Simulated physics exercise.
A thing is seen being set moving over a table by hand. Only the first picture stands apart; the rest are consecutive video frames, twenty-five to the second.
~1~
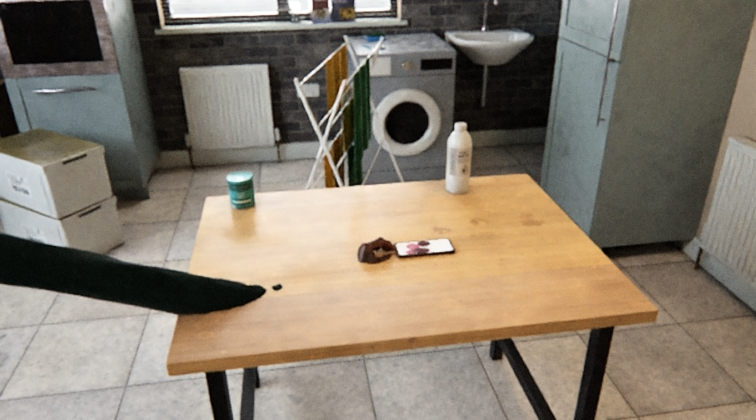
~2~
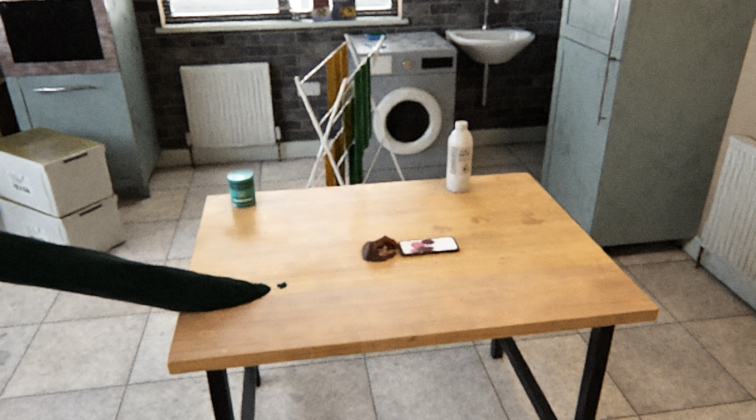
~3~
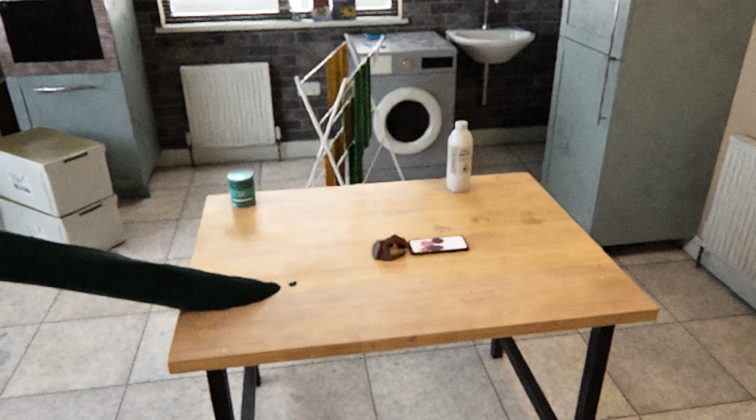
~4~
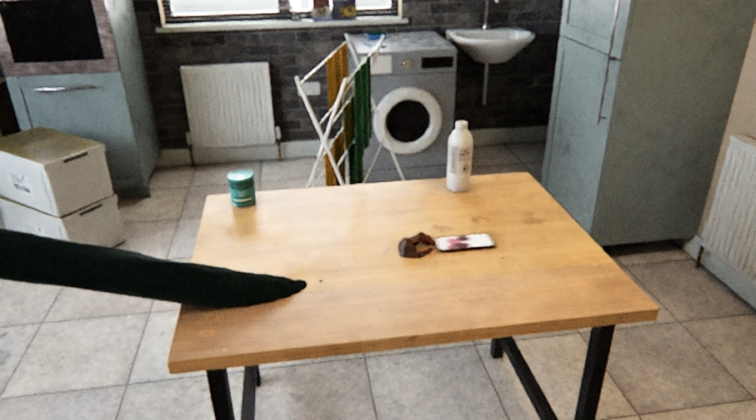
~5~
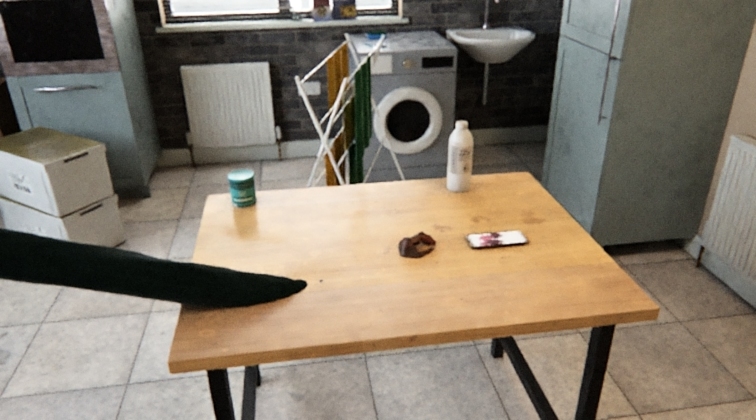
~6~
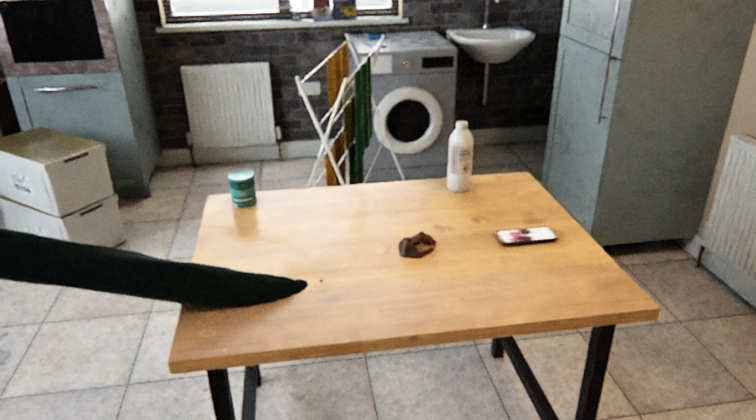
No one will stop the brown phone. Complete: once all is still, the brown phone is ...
Off the table.
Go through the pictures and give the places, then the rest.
The first frame shows under the hand; brown phone (424, 248).
The second frame shows under the hand; brown phone (428, 246).
The third frame shows under the hand; brown phone (438, 245).
The fourth frame shows brown phone (464, 243).
The fifth frame shows brown phone (497, 240) slid a little.
The sixth frame shows brown phone (526, 236) slid about its own width.
Then, 0.10 s after the last picture, brown phone now off the table.
Then, 0.30 s after the last picture, things are still on the move.
Then, 0.50 s after the last picture, as before.
By the end, off the table, brown phone.
